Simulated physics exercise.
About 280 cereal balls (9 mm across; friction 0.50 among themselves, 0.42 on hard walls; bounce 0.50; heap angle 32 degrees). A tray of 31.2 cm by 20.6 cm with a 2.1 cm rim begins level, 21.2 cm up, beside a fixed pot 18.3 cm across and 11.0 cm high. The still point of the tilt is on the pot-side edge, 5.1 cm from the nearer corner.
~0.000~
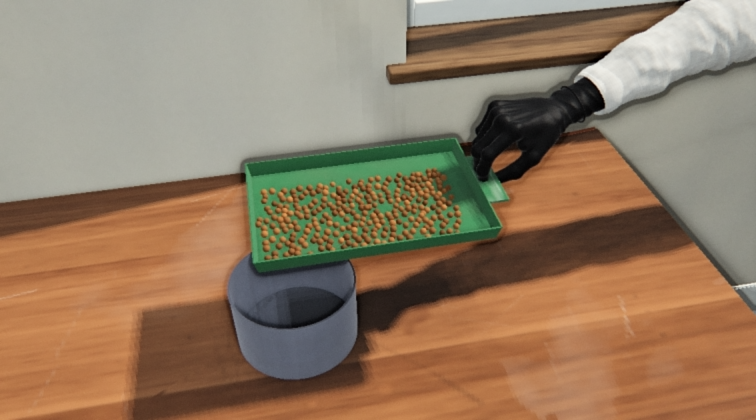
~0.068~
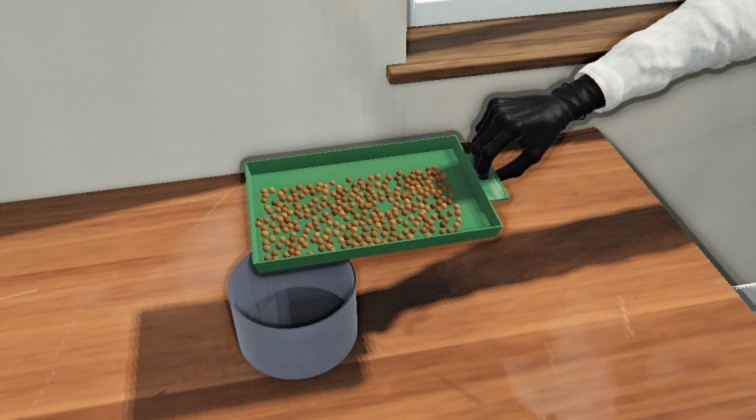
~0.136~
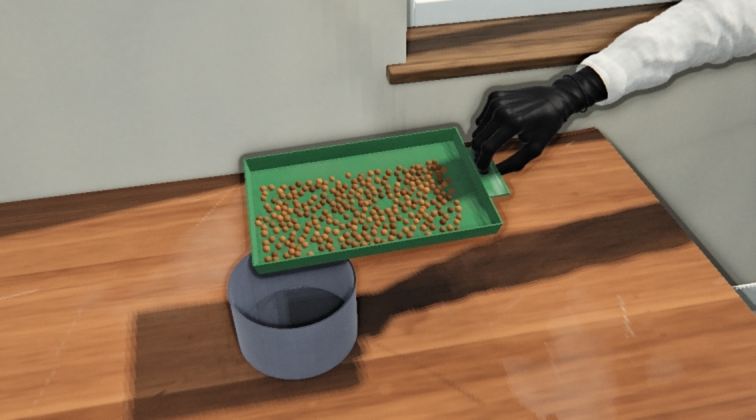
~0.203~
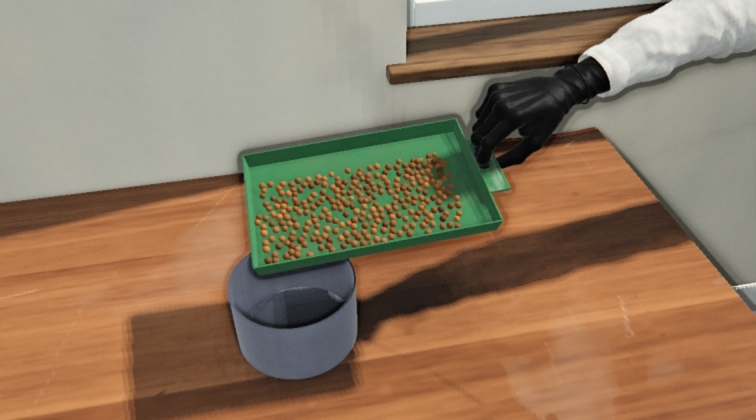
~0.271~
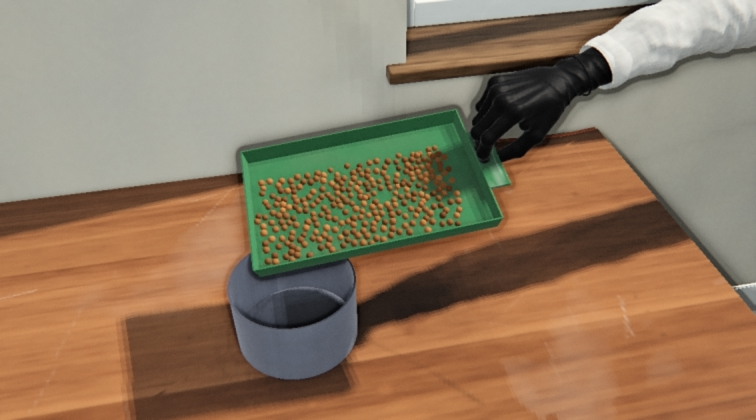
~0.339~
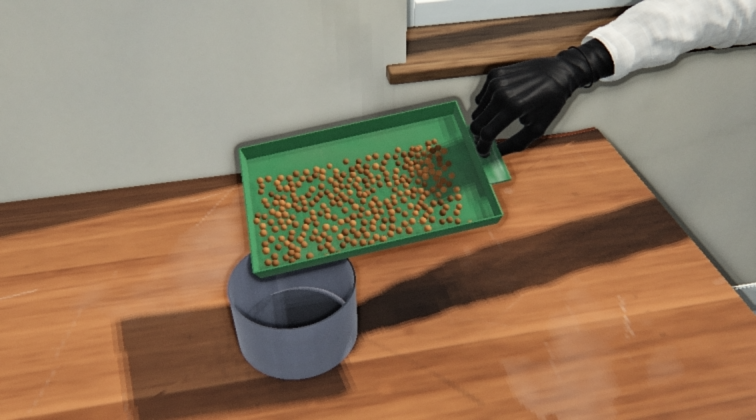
A black-gloved hand held a green tray of small orange-brown balls above a gray pot on a wooden table, then gradually raised the tray's right side, tilting it toward the left.
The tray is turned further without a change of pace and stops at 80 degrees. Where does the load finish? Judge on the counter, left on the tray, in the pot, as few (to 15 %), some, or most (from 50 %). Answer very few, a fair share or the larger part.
Counter: Very few, tray: The larger part, pot: Very few.
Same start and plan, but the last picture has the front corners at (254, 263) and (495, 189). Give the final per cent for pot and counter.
Pot 5, counter 70.
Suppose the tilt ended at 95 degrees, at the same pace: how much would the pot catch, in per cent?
Then about 15 per cent.
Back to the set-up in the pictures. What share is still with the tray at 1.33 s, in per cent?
Some 100 per cent of the load.
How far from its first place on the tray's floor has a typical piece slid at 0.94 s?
Roughly 4 cm.
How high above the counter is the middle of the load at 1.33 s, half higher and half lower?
Some 26 cm.
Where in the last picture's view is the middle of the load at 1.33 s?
Around (335, 219).
After 0.94 s, tilt 46 degrees; the tray holds 100 %, the pot 0 %.
Then, at 1.33 s, tilt 66 degrees; the tray holds 100 %, the pot 0 %.
Then, at 1.81 s, tilt 80 degrees; the tray holds 100 %, the pot 0 %.
By 2.1 s all is still; counter 0 %, tray 100 %, pot 0 %.
